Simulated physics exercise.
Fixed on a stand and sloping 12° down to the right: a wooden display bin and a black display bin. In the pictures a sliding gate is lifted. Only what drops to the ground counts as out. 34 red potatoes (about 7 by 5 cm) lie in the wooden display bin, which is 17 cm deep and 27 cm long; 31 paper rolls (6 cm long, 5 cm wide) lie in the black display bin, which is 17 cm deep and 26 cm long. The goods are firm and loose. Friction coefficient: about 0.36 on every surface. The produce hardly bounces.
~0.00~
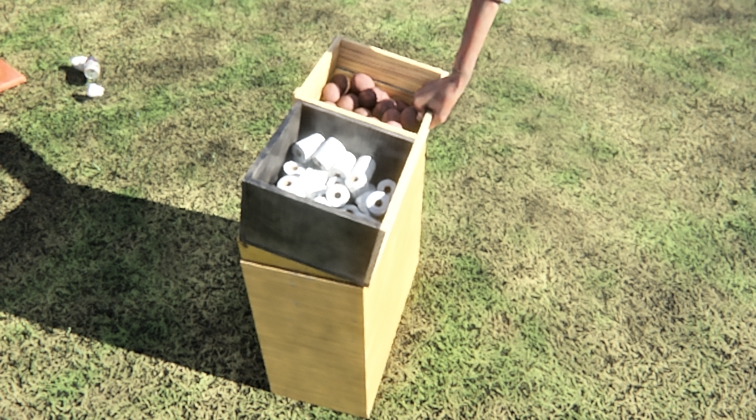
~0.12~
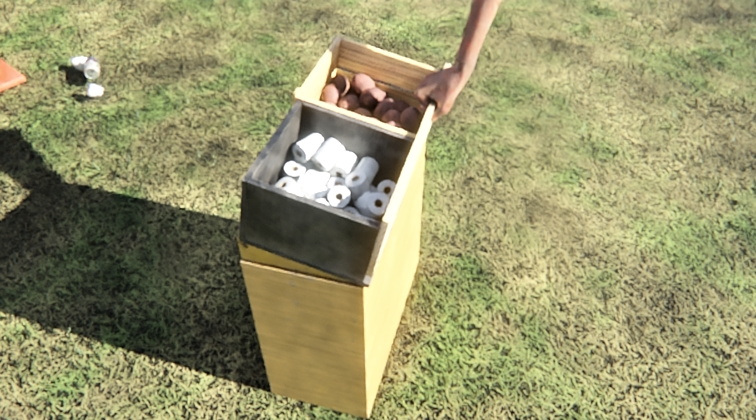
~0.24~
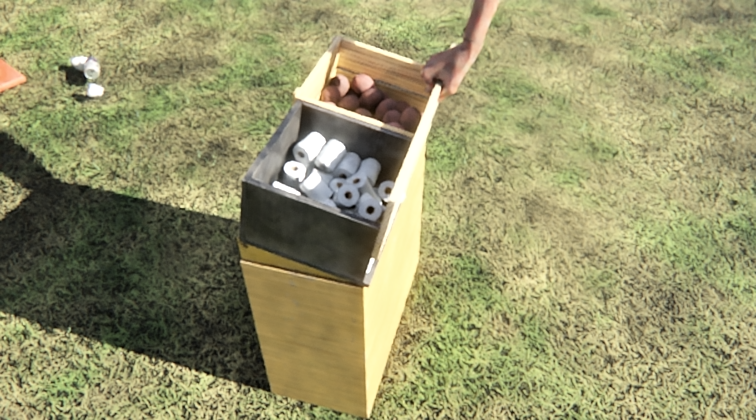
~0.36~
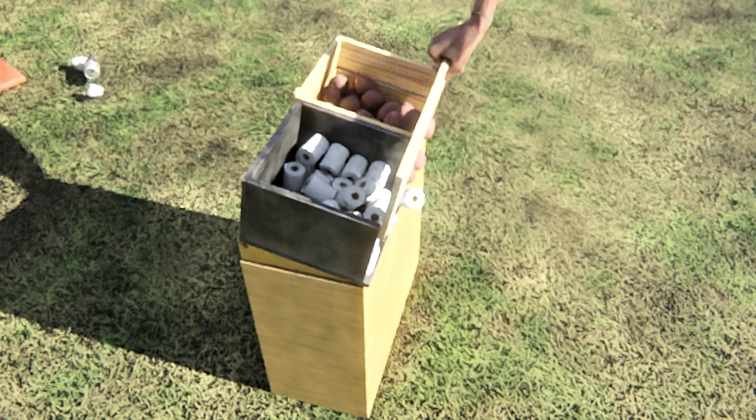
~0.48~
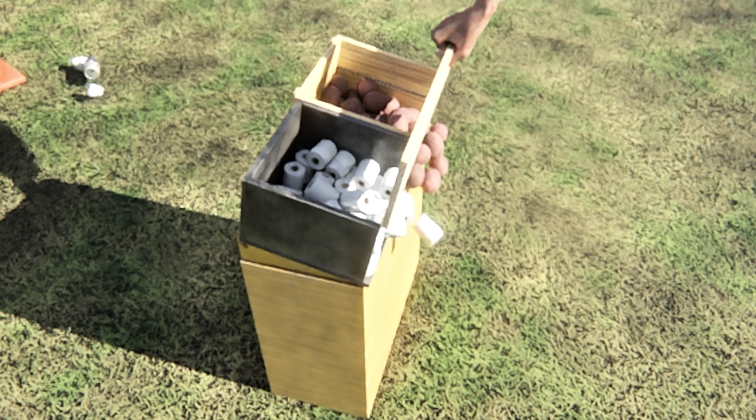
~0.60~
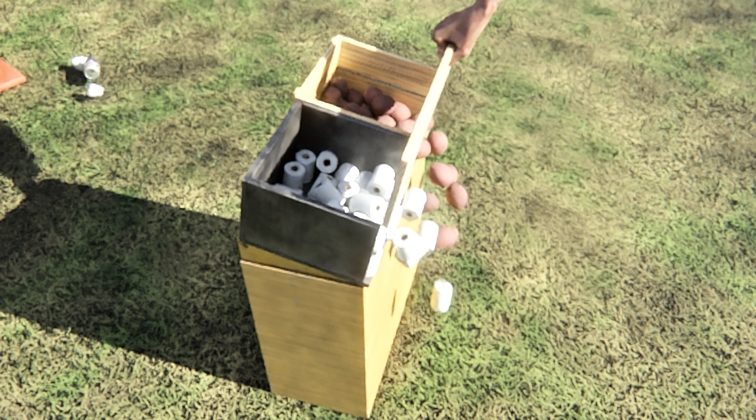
On grass, a hand lifts a gate and potatoes and paper rolls drop from two bins.
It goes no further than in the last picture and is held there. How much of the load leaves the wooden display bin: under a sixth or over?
The wooden display bin loses over a sixth of its red potatoes.
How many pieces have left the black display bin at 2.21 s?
Out by then, roughly: Black display bin 10.
After 1.00 s, 11 of 34 out of the wooden display bin and 9 of 31 out of the black display bin.
After 1.50 s, 17 of 34 out of the wooden display bin and 10 of 31 out of the black display bin.
After 2.21 s, 20 of 34 out of the wooden display bin and 10 of 31 out of the black display bin.
Final count (at 3.11 s), 21 of 34 out of the wooden display bin and 19 of 31 out of the black display bin. Asked share, 21 of 34, 62 per cent.
